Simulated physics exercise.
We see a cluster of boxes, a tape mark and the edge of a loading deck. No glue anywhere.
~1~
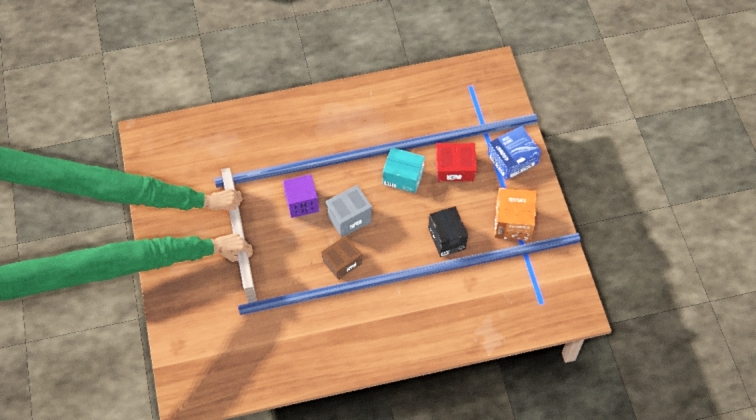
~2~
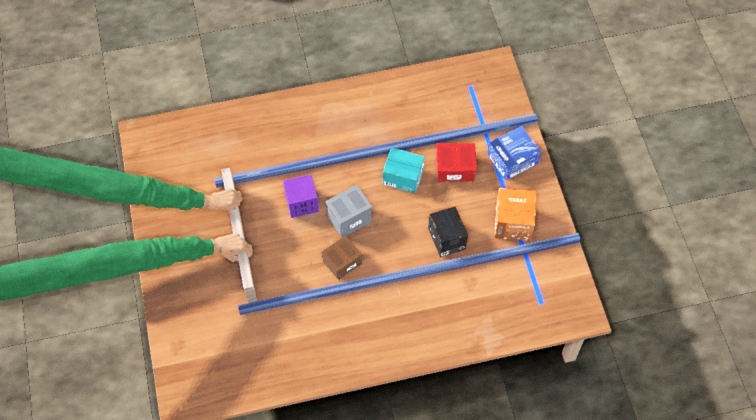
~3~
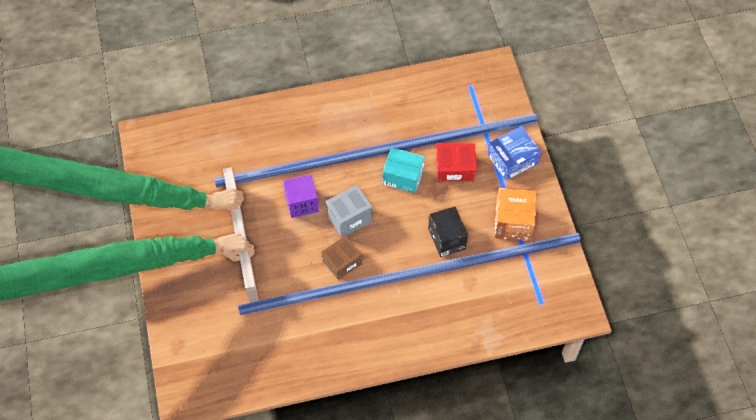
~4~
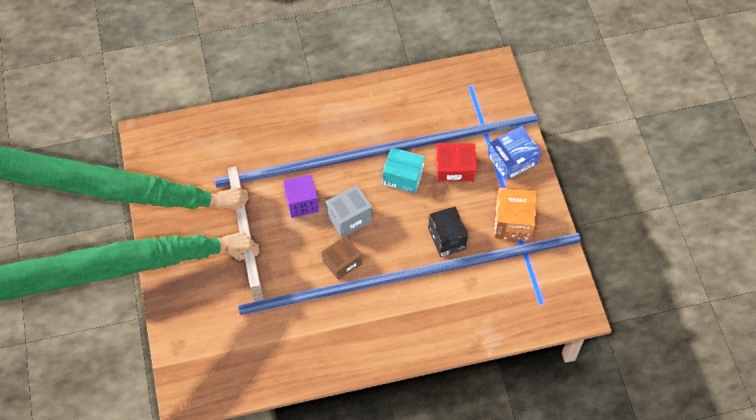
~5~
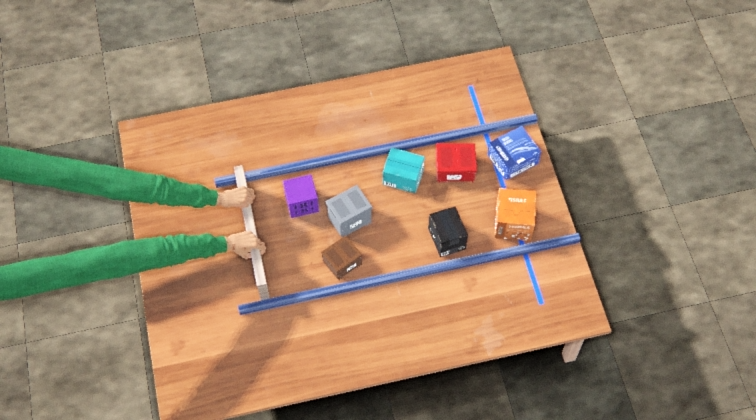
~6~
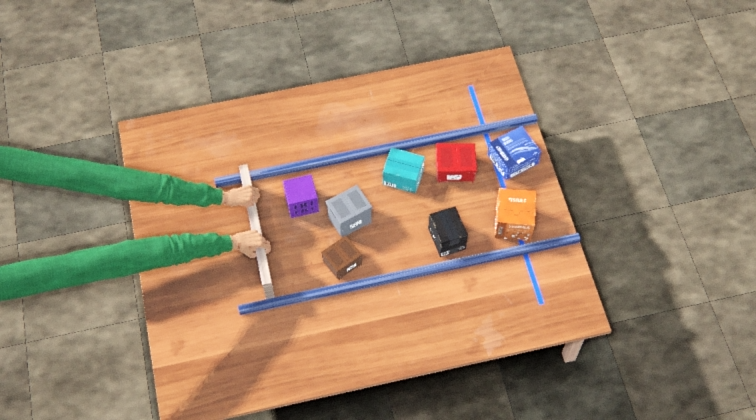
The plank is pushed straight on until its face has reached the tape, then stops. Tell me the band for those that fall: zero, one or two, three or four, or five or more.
The number that fall off is three or four.
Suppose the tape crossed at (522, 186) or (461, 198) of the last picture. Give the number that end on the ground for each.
Try by try, 5 and 1.
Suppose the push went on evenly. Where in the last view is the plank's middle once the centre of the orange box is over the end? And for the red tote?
For the orange box at (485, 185), for the red tote at (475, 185).
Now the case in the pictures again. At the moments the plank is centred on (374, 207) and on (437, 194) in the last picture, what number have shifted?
4 and 8.
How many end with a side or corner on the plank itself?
The number is 3.
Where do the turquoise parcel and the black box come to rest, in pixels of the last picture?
Near (537, 138) and (559, 209).
Soon after, none off yet; blue box at rest near (514, 153); orange box at rest near (515, 215); red tote at rest near (456, 163).
By the end, the number that fall off is three or four; fallen, red tote, orange box and blue box.
